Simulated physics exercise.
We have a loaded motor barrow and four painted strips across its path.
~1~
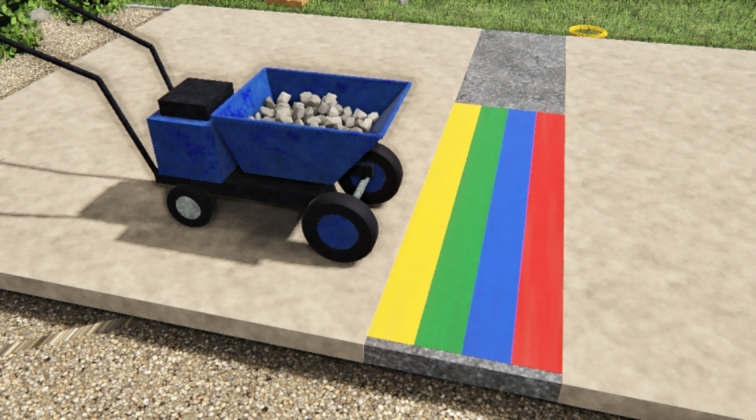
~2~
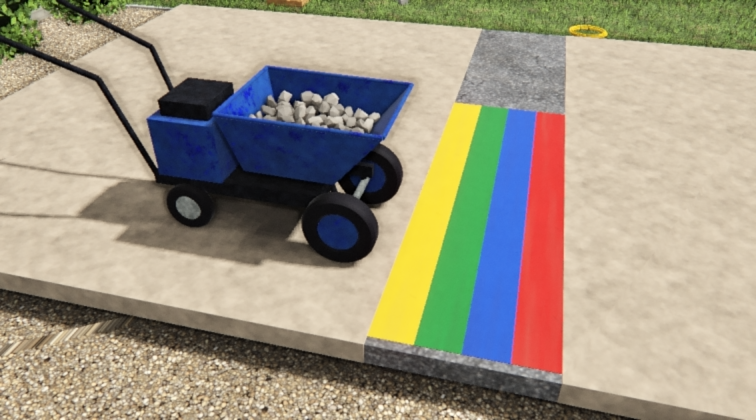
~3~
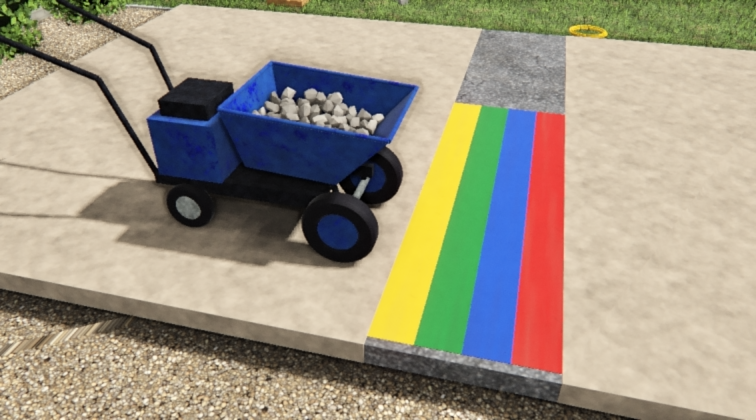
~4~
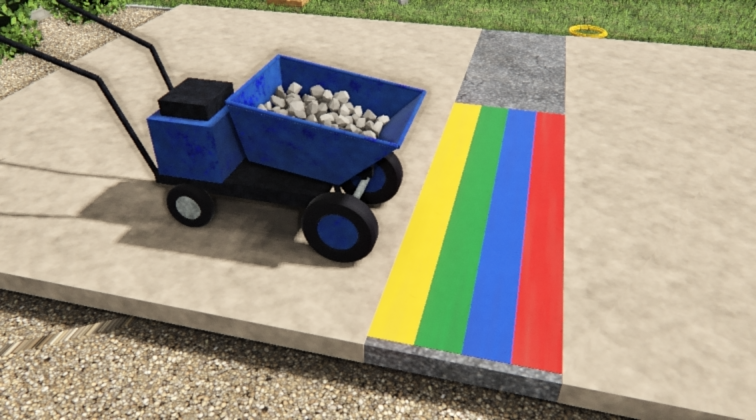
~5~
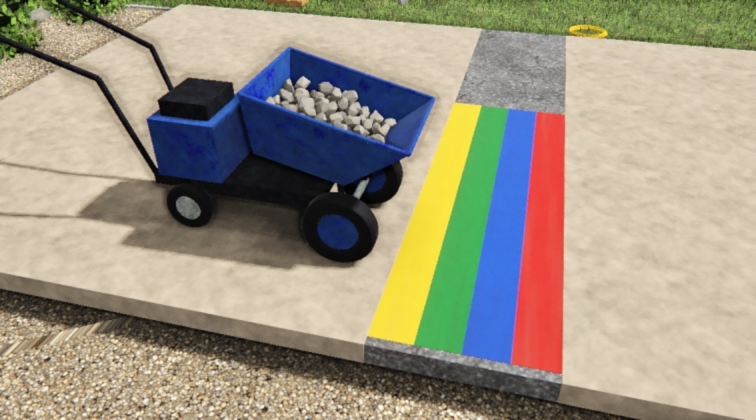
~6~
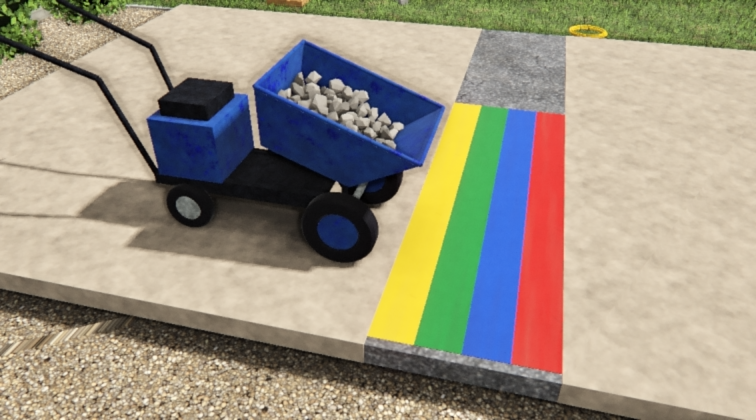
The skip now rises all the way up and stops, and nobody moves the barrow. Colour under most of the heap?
Blue.
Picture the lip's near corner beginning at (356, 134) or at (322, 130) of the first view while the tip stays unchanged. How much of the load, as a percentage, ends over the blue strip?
From the first spot you get 30 percent, and from the second 10 percent.
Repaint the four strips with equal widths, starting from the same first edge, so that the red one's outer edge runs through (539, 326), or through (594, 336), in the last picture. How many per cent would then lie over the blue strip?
40 % and 40 %.
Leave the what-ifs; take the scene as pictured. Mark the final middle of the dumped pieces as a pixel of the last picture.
Last view, resting centre - approx. (504, 245).
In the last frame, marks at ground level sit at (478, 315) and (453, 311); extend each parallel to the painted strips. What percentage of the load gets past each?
Roughly 60 and 80 percent.
Soon after the last picture, skip tipped steeply; all in the skip.
A little later, skip tipped right over; most in the skip; a small part over the green strip; a small part over the blue strip; a stray few over the red strip.
Later still, skip tipped right over; about a quarter in the skip; a small part over the green strip; about a third over the blue strip; about a quarter over the red strip; a small part off the paint.
By the end, skip tipped right over; about a quarter in the skip; none over the yellow strip; about a quarter over the green strip; about a third over the blue strip; about a quarter over the red strip; a small part off the paint.
